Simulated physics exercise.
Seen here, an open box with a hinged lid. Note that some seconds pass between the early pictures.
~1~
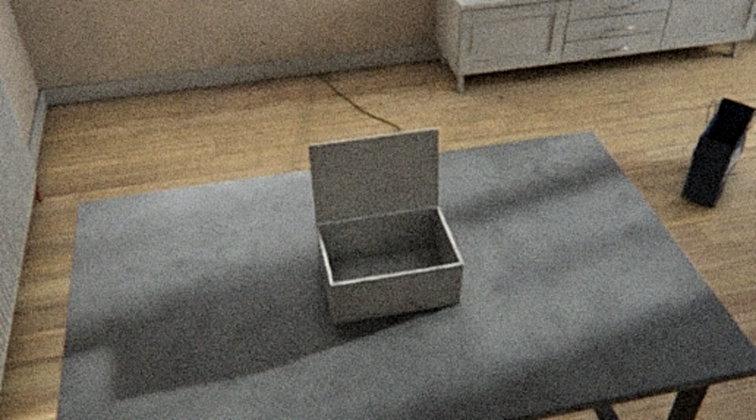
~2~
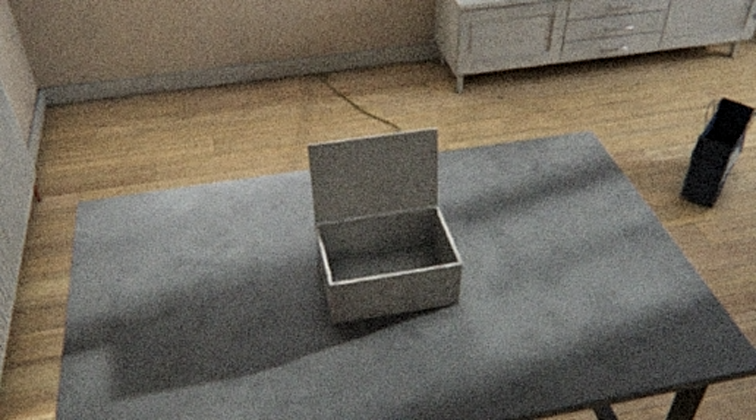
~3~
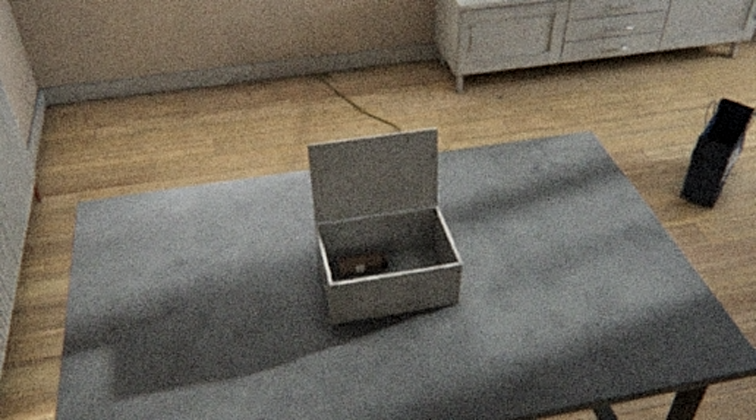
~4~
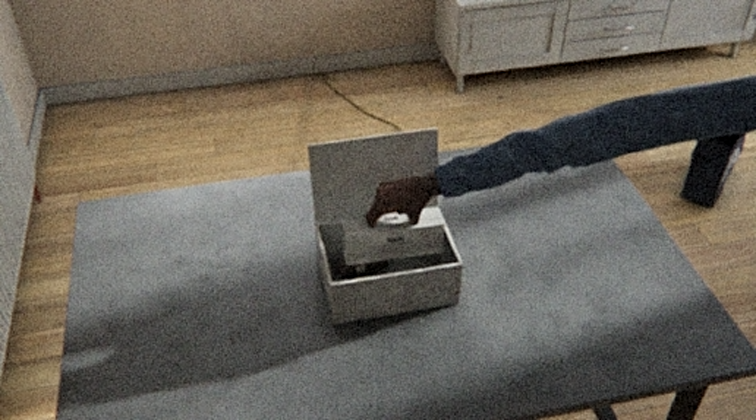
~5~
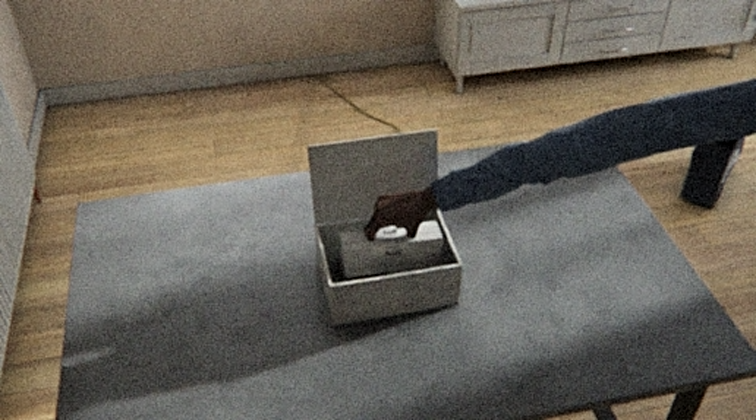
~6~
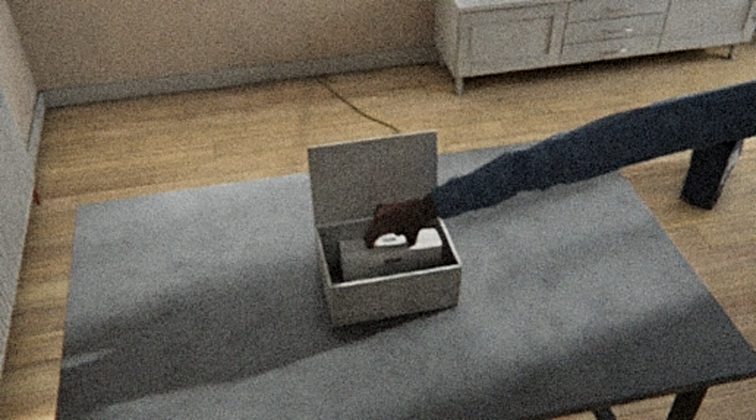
At first, an open box with a hinged lid sits empty on a gray table, and then a small brown object appears inside it, at the left. Next, an arm in a blue sleeve reaches in from the right and lowers a white carton into the box, keeping its hand on it.
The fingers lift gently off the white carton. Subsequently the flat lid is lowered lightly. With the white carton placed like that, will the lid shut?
Lid unobstructed.
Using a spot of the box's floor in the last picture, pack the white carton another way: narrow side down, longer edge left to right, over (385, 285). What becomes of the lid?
Well, in that case it fits down fine.
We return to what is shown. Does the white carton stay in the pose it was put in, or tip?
Well, the white carton stays just as set.
Then, 1.10 s later than the last frame, lid starting down; white carton moved a little near (390, 271).
Then, 1.70 s later than the last frame, lid 52° above the rim; white carton moved a little near (390, 271).
Then, 2.10 s later than the last frame, lid 20° above the rim; white carton moved a little near (390, 271).
When it is over, lid shut; moved from the start, white carton; brown shaker as before. End places, in pixels of the last picture, white carton near (390, 271).
